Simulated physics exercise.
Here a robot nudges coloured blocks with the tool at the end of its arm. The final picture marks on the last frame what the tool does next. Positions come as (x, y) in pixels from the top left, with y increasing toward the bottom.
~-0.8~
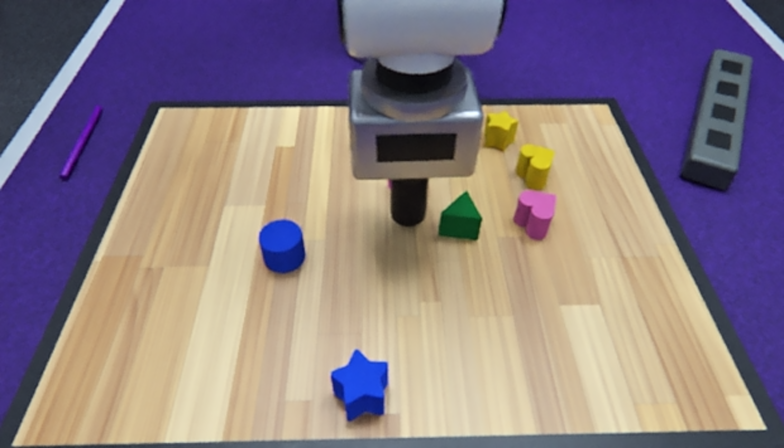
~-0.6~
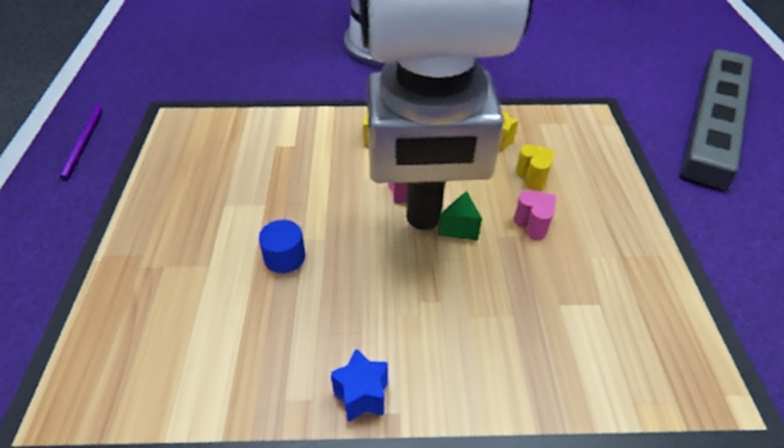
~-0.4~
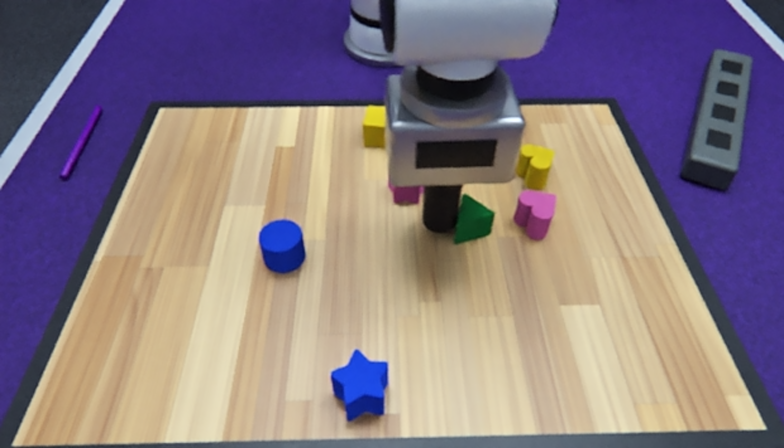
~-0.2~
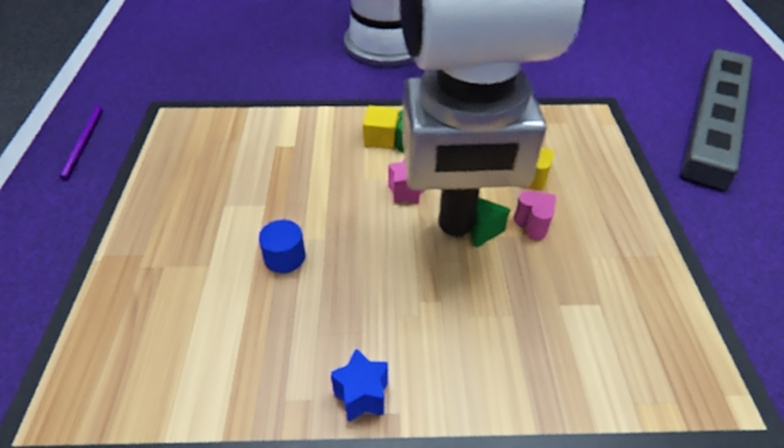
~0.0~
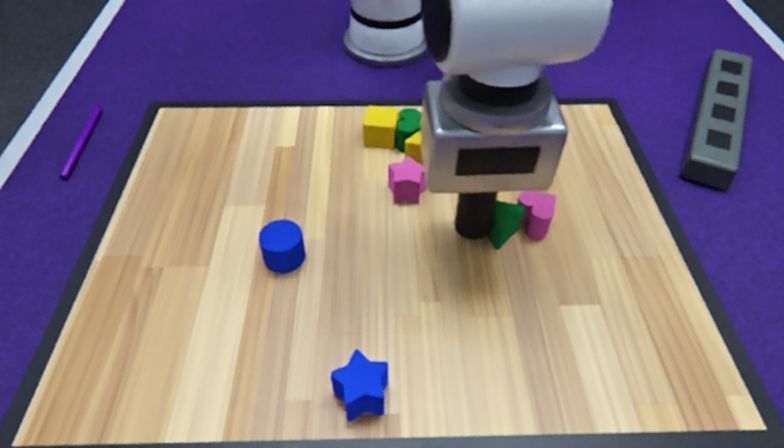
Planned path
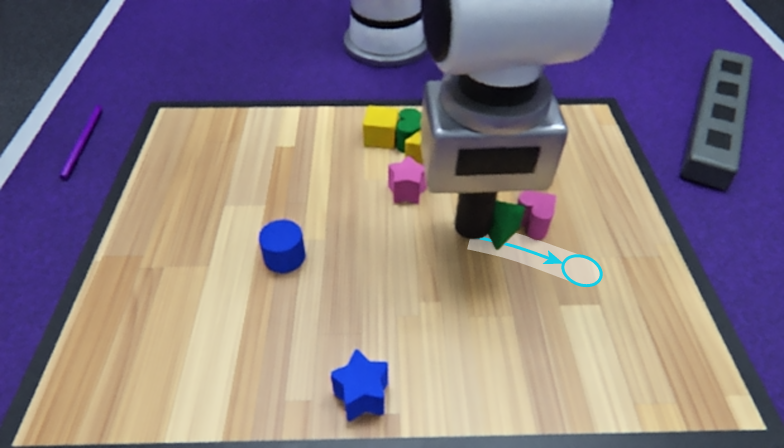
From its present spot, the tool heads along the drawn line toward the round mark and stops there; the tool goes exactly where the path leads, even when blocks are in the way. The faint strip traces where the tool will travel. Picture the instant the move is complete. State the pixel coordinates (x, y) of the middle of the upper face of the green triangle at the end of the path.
It is at (561, 215).
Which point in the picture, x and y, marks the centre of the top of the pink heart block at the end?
Expect it around (571, 194).
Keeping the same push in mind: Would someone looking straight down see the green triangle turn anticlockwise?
Yes.
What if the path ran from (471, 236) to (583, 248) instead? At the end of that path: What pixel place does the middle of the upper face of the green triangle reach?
My prediction: (597, 205).
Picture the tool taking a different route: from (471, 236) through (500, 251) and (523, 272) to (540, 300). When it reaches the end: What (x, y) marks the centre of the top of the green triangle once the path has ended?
I expect it at (528, 216).
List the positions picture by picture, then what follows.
The first picture shows tip of the tool at (408, 215), middles of tops, pink star-shaped block hidden, green triangle at (463, 207), pink heart block at (540, 203).
The second picture shows tool at (424, 218), nothing pushed.
The third picture shows tool at (439, 221), green triangle at (472, 209).
The fourth picture shows tool at (456, 224), green triangle at (488, 209).
The fifth picture shows tool at (472, 227), pink star-shaped block at (408, 170), green triangle at (504, 210), pink heart block at (540, 203).
The line goes from (471, 236) through (526, 250) to (582, 270).
On the path given first. One third of the way, tool at (510, 236); green triangle at (542, 214), turned 25° anticlockwise; pink heart block at (562, 198), turned 15° anticlockwise.
Two thirds of the way, tool at (548, 248); green triangle at (560, 214), turned 45° anticlockwise; pink heart block at (571, 194), turned 30° anticlockwise.
At the end, tool at (586, 262); pink star-shaped block unmoved; green triangle at (561, 215), turned 45° anticlockwise; pink heart block at (571, 194), turned 30° anticlockwise.
